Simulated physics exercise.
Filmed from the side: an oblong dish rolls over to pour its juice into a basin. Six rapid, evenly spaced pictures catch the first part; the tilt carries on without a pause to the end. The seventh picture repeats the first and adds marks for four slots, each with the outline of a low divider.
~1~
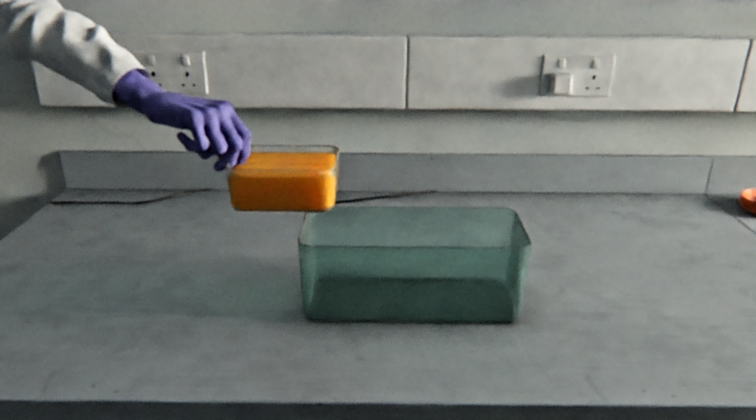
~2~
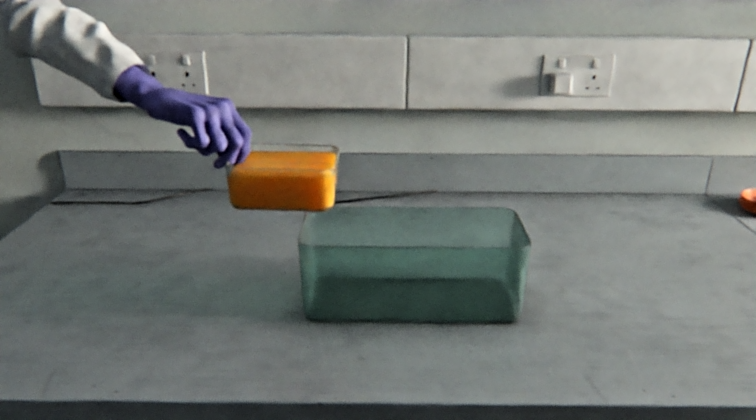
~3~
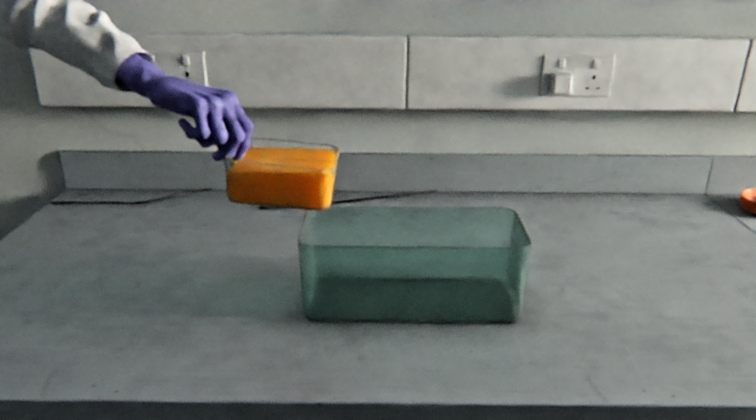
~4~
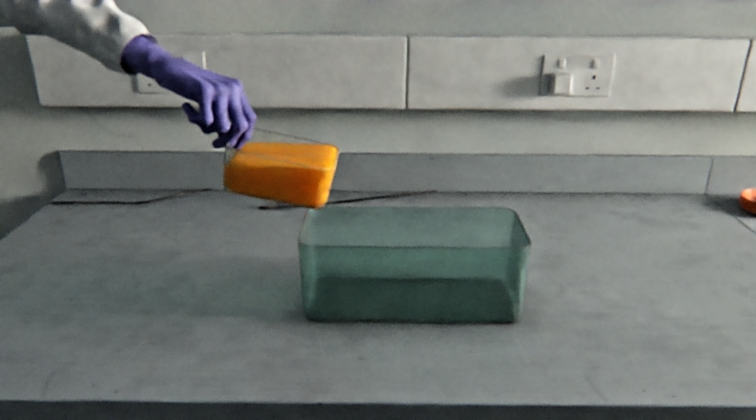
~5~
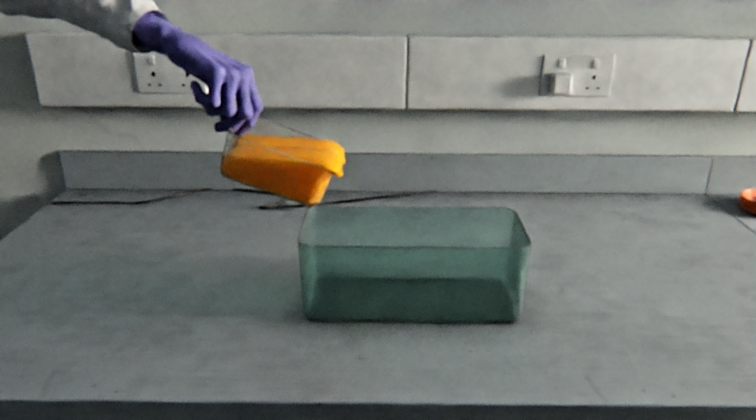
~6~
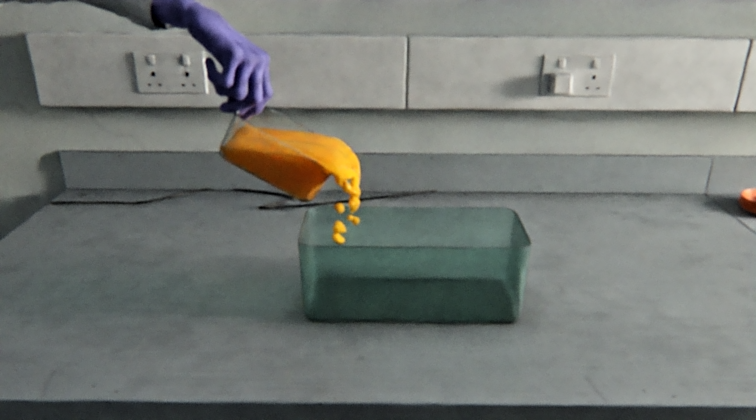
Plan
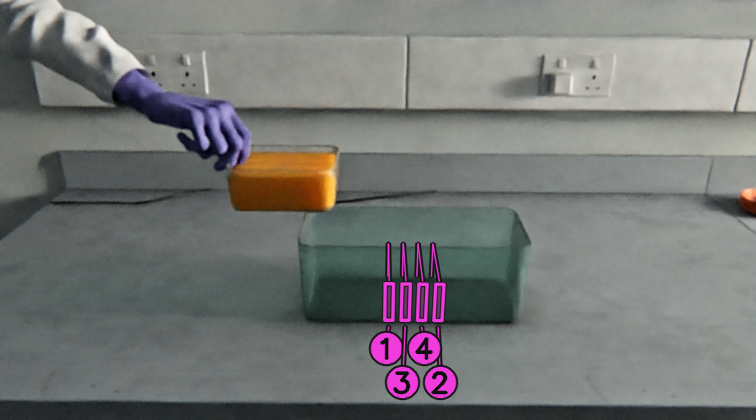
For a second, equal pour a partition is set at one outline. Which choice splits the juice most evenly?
Take 3.
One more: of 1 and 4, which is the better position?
The answer is 1.
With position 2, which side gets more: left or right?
The left one.
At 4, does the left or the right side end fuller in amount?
The left one.
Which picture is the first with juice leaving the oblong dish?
Picture 5.
On the marked copy, 1 at (388, 326); 2 at (438, 326); 3 at (405, 326); 4 at (421, 326).
For position 1, about 25 % ends left of the wall and 69 % right of it; 6 % is lost outside.
For position 2, about 93 % ends left of the wall and 2 % right of it; 5 % is lost outside.
For position 3, about 46 % ends left of the wall and 48 % right of it; 6 % is lost outside.
For position 4, about 86 % ends left of the wall and 8 % right of it; 6 % is lost outside.
